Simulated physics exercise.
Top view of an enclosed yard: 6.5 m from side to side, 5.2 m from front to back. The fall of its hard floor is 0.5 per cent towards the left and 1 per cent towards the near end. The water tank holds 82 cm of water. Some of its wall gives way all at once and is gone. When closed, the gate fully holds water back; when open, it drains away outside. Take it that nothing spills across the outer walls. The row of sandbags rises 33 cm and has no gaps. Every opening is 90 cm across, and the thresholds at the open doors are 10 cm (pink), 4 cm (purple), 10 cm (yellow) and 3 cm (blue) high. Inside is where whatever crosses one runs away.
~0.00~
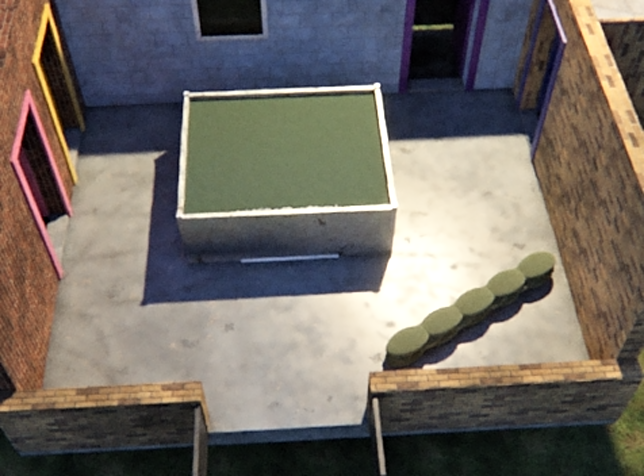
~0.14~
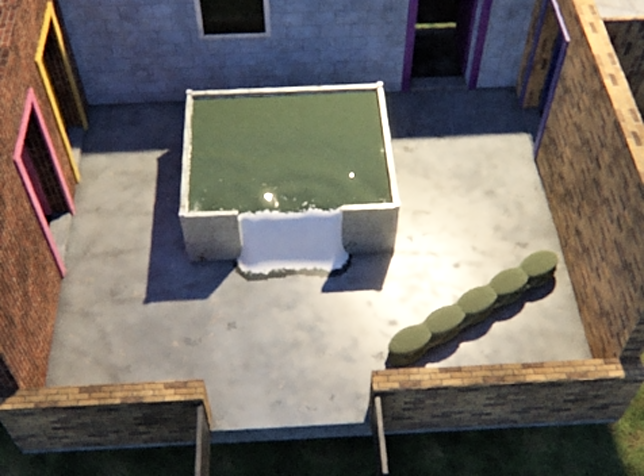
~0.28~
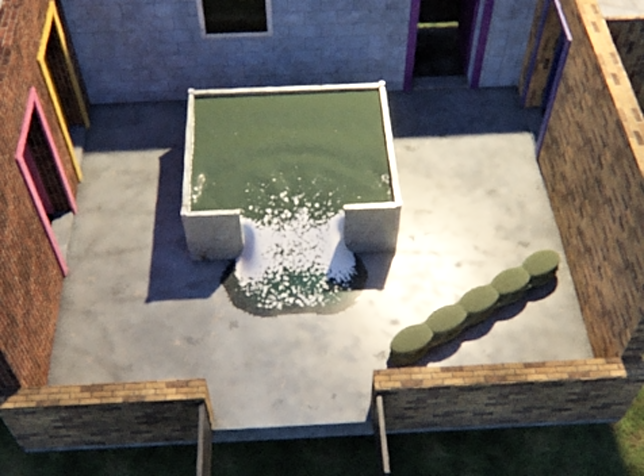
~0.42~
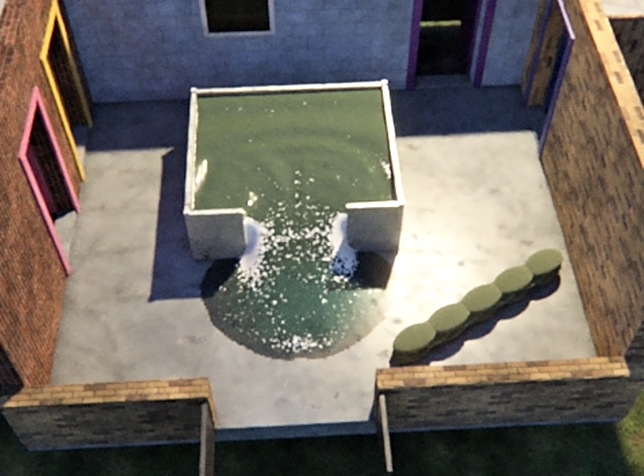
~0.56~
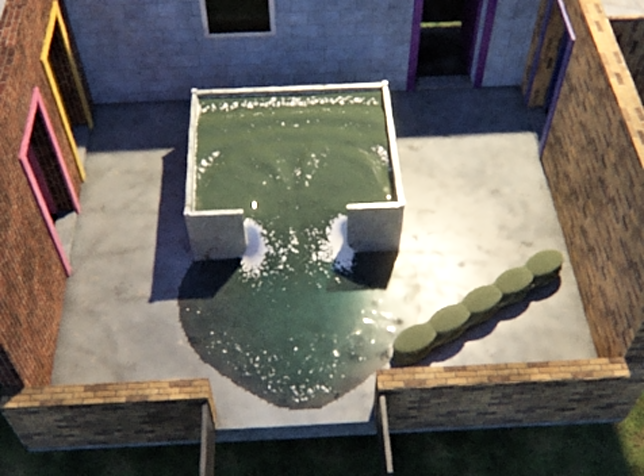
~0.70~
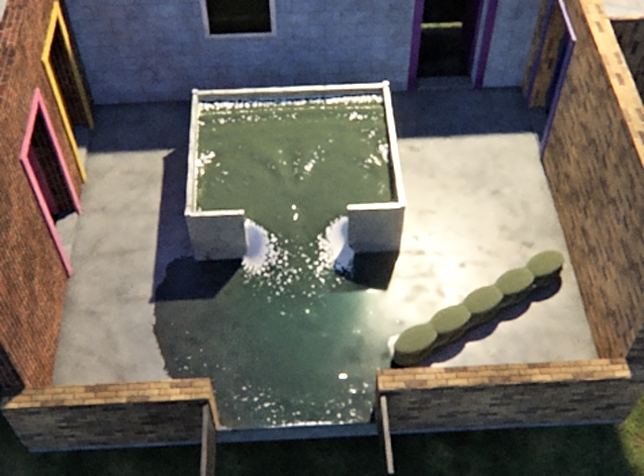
At first, a walled tank of still green water stands in an enclosed yard beside a curving row of sandbags. Then part of its near wall disappears and white water bursts out, spreading in a rounded, glittering pool across the pale floor to the sandbags and the gap in the near wall.
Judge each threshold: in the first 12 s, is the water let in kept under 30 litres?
My prediction: Pink door: Beneath the limit. Purple door: Beneath the limit. Yellow door: Beneath the limit. Blue door: Beneath the limit.
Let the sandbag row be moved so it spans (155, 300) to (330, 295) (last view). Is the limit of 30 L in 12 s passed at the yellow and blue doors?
Against the limit, the yellow door stays within it and the blue door goes beyond it.
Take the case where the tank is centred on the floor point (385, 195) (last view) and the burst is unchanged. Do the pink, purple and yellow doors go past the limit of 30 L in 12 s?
Pink stays inside, purple goes beyond, yellow stays inside, judged against that limit.
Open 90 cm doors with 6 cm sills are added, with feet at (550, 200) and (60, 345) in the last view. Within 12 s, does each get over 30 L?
The first door falls short and the second gets there.
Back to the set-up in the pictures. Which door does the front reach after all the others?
That would be the purple door.
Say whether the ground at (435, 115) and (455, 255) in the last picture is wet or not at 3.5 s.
I'd say spared, then drenched.
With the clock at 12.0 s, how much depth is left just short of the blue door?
The depth comes to around 5.0 centimetres.
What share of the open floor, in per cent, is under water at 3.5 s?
I'd say around 70 % is wet.
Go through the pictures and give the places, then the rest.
Still water, 82 cm deep, in the water tank at (285, 152), in the first frame.
Water pours out at (292, 240) and has run 0.7 m, to (344, 263); typically 12 cm deep outside, 82 cm at the water tank's back, in the second frame.
Water pours out at (293, 240) and has run 1.0 m, to (345, 302); typically 14 cm deep outside, 82 cm at the water tank's back, in the third frame.
The front is at (332, 348), 1.5 m from the gap at (296, 240); 2.7 m2 of floor is under water; 80 cm left at the back of the water tank, in the fourth frame.
Water pours out at (297, 240) and has run 2.1 m, to a hidden place; typically 7 cm deep outside, 72 cm at the water tank's back, in the fifth frame.
The front is at a hidden place, 2.5 m from the gap at (297, 240); 6.4 m2 of floor is under water; 69 cm left at the back of the water tank, in the sixth frame.
After 1.4 s water covers 30 % of the floor and is deepest (46 cm) near (394, 401); pink door not reached, purple door not reached, yellow door not reached, blue door not reached.
After 2.2 s water covers 40 % of the floor and is deepest (40 cm) near (378, 402); pink door not reached, purple door not reached, yellow door not reached, blue door not reached.
After 3.5 s water covers 70 % of the floor and is deepest (28 cm) near (294, 266); pink door 4 cm at the sill, 0 L in, purple door not reached, yellow door 2 cm at the sill, 0 L in, blue door 2 cm at the sill, 0 L in.
After 7.0 s water covers 90 % of the floor and is deepest (16 cm) near (378, 402); pink door 3 cm at the sill, 0 L in, purple door 5 cm at the sill, 7 L in, yellow door 10 cm at the sill, 1 L in, blue door 4 cm at the sill, 2 L in.
After 12.0 s water covers 95 % of the floor and is deepest (9 cm) near (64, 312); pink door 7 cm at the sill, 0 L in, purple door 4 cm at the sill, 11 L in, yellow door 6 cm at the sill, 2 L in, blue door 5 cm at the sill, 6 L in.
